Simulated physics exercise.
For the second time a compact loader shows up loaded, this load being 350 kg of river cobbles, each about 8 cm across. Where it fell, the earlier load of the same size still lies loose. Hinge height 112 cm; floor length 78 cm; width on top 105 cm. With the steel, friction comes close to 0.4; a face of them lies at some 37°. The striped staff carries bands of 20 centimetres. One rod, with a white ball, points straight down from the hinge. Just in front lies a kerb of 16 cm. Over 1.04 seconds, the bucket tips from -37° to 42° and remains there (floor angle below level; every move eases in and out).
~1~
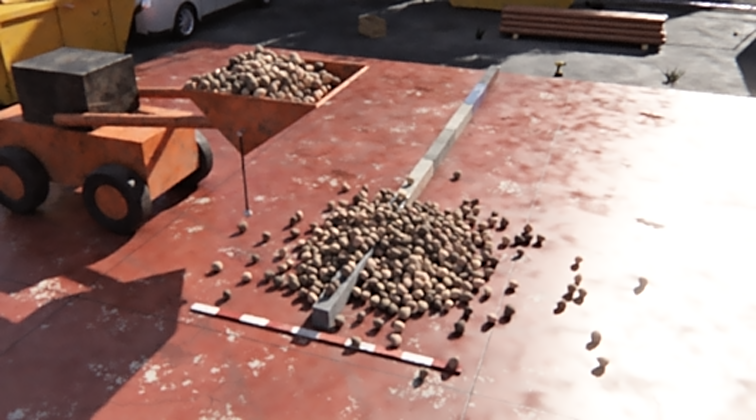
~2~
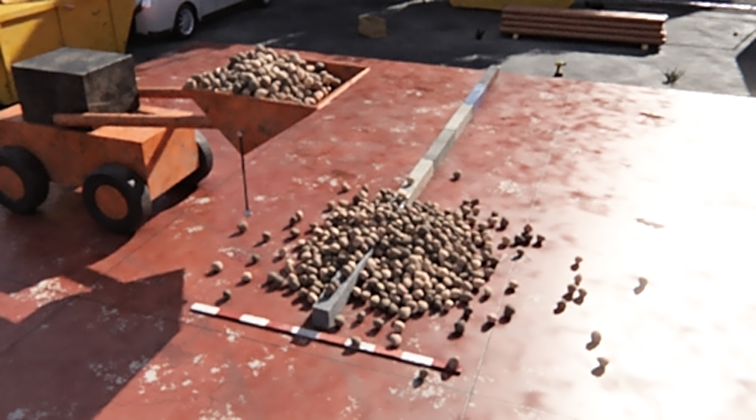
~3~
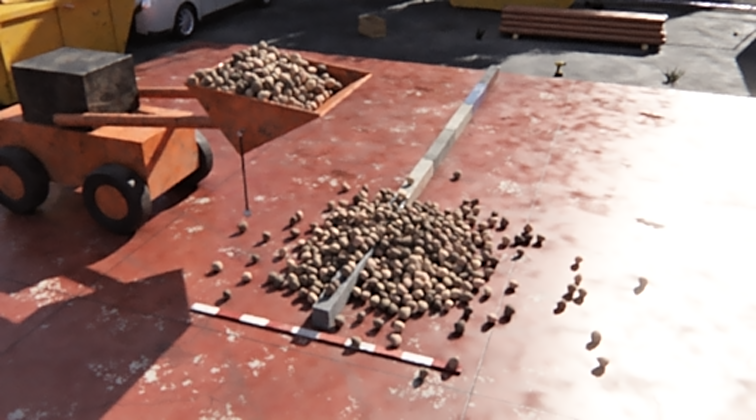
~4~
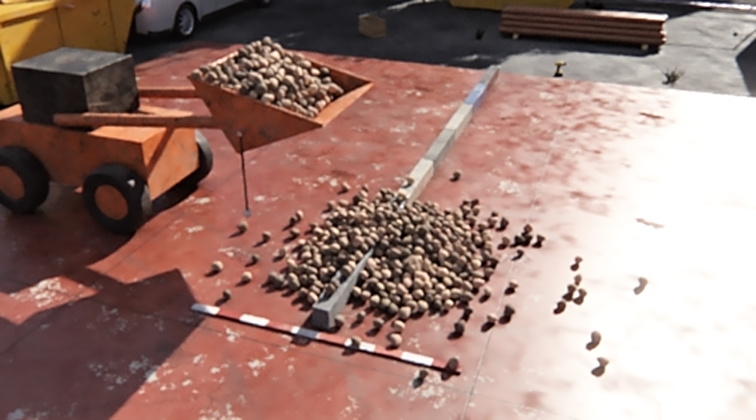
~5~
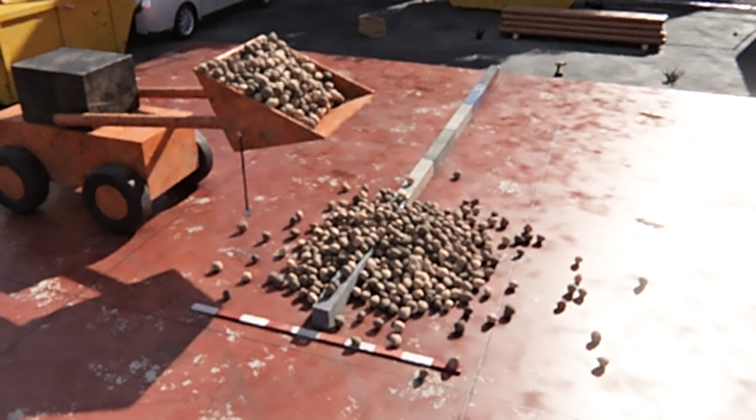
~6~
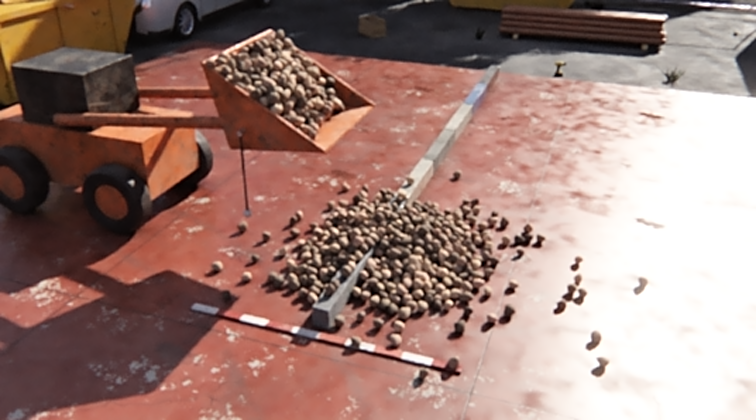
We see an orange loader on the left tilting its stone-filled bucket steadily forward, the front lip dropping as the back rises, with the stones still inside, while a loose pile lies motionless across a low kerb on red ground.
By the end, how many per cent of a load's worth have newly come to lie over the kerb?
About 28 per cent have newly come to lie there.
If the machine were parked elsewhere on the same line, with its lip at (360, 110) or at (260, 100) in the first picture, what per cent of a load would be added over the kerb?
Case one about 85 %, case two about 0 %.
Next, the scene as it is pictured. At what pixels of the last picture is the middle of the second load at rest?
Centre: Approx. (353, 229).
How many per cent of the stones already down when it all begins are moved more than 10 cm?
I'd put it at about 5 per cent.
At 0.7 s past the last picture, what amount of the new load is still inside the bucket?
Roughly 45 per cent of its load.
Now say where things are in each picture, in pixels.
Lip at (317, 106), floor tilted -37°, highest stones at (267, 63). The earlier load is highest near (371, 225), 24 cm above ground level, 39 % on this side of the kerb, 61 % over the kerb, in the first frame.
The bucket is at -35°, its lip at (318, 109); the top of the load is at (268, 63), in the second frame.
The bucket is at -31°, its lip at (320, 115); the top of the load is at (258, 58), in the third frame.
Lip at (323, 125), floor tilted -24°, highest stones at (254, 52), in the fourth frame.
The bucket is at -16°, its lip at (325, 138); the top of the load is at (257, 46), in the fifth frame.
Lip at (325, 152), floor tilted -6°, highest stones at (263, 43), in the sixth frame.
Then, 0.3 s after the last picture the floor is at 30°; in per cent of one load, 99 in the bucket, 40 on this side of the kerb, 61 over the kerb; the foremost stones are at (589, 298).
Then, 0.7 s after the last picture the floor is at 42°; in per cent of one load, 43 in the bucket, 95 on this side of the kerb, 63 over the kerb; the foremost stones are at (589, 298).
Then, 1.0 s after the last picture the floor is at 42°; in per cent of one load, 3 in the bucket, 116 on this side of the kerb, 82 over the kerb; the foremost stones are at (589, 298).
Then, 3.5 s after the last picture the floor is at 42°; in per cent of one load, 0 in the bucket, 111 on this side of the kerb, 90 over the kerb; the foremost stones are at (589, 298). Net gain over the kerb, 28.
